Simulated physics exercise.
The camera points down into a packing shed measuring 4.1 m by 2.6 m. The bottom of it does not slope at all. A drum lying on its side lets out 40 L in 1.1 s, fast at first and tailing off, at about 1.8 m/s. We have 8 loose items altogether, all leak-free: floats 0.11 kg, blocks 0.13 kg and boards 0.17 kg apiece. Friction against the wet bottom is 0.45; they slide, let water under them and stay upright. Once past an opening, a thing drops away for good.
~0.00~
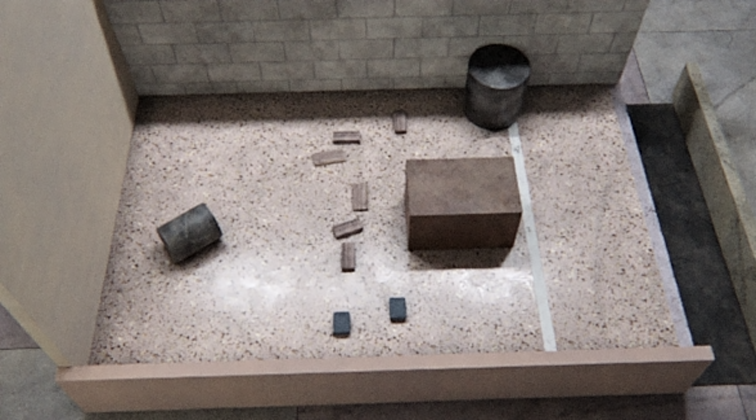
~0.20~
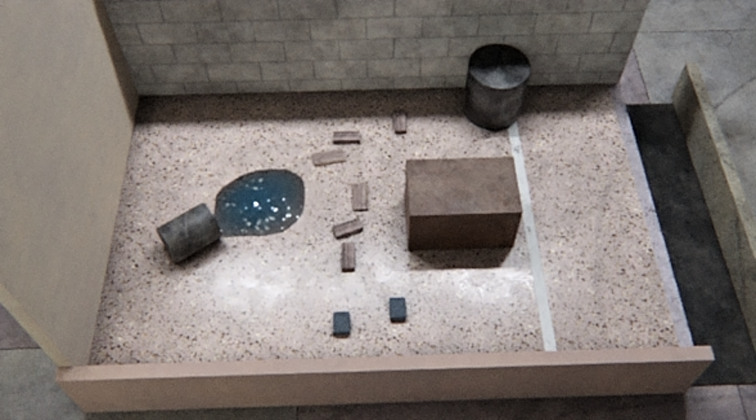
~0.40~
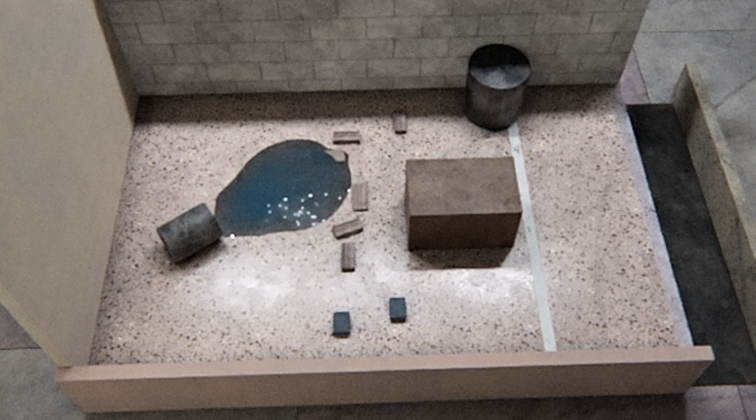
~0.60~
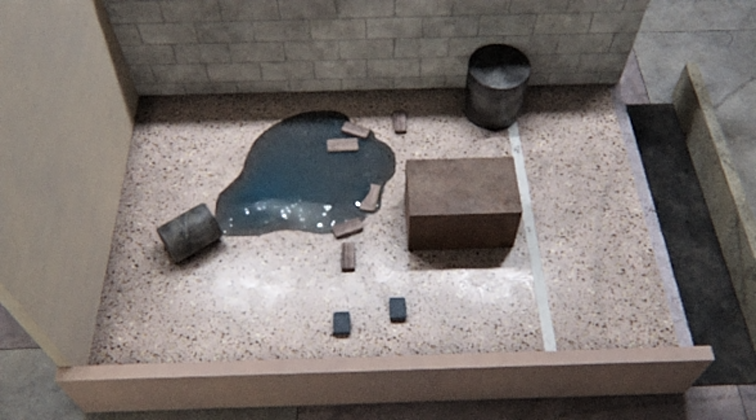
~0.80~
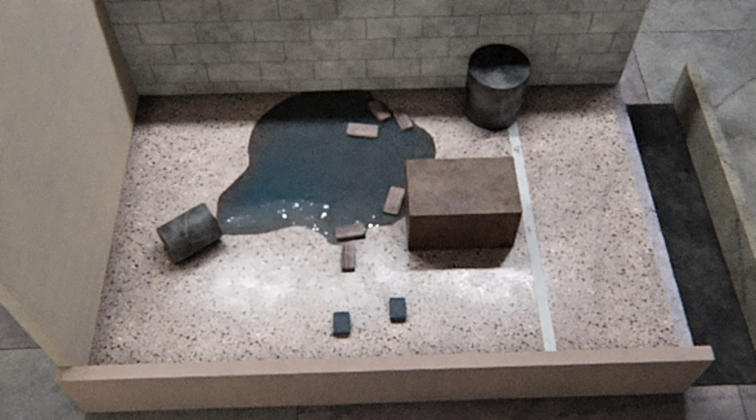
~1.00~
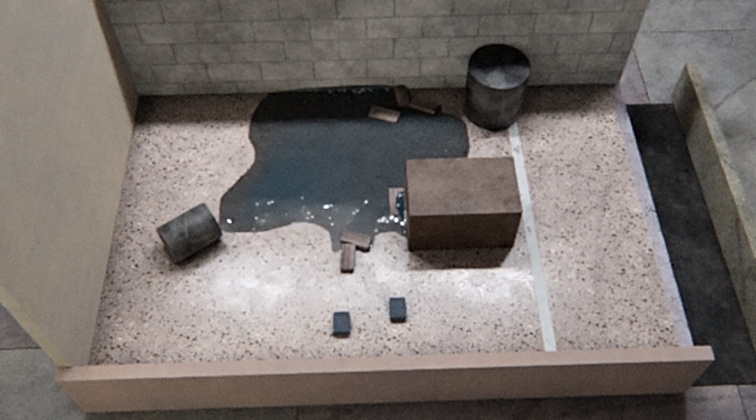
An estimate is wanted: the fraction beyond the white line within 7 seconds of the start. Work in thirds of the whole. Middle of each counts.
Looks like fewer than a third of them got across.
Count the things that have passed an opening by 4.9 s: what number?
My tally comes to 0.
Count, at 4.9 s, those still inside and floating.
My tally comes to 3.
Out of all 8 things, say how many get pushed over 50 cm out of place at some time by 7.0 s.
The number is 3.
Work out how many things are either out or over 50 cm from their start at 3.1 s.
By that time the total stands at 2.
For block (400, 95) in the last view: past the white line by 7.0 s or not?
It has crossed.
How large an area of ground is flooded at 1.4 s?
Wet area: Approx. 2.0 m2.
After 1.4 s 0 of 8 are over the mark; 4 afloat.
After 3.1 s 0 of 8 are over the mark; 3 afloat.
After 4.9 s 1 of 8 are over the mark; 3 afloat.
After 7.0 s 1 of 8 are over the mark; 0 afloat.
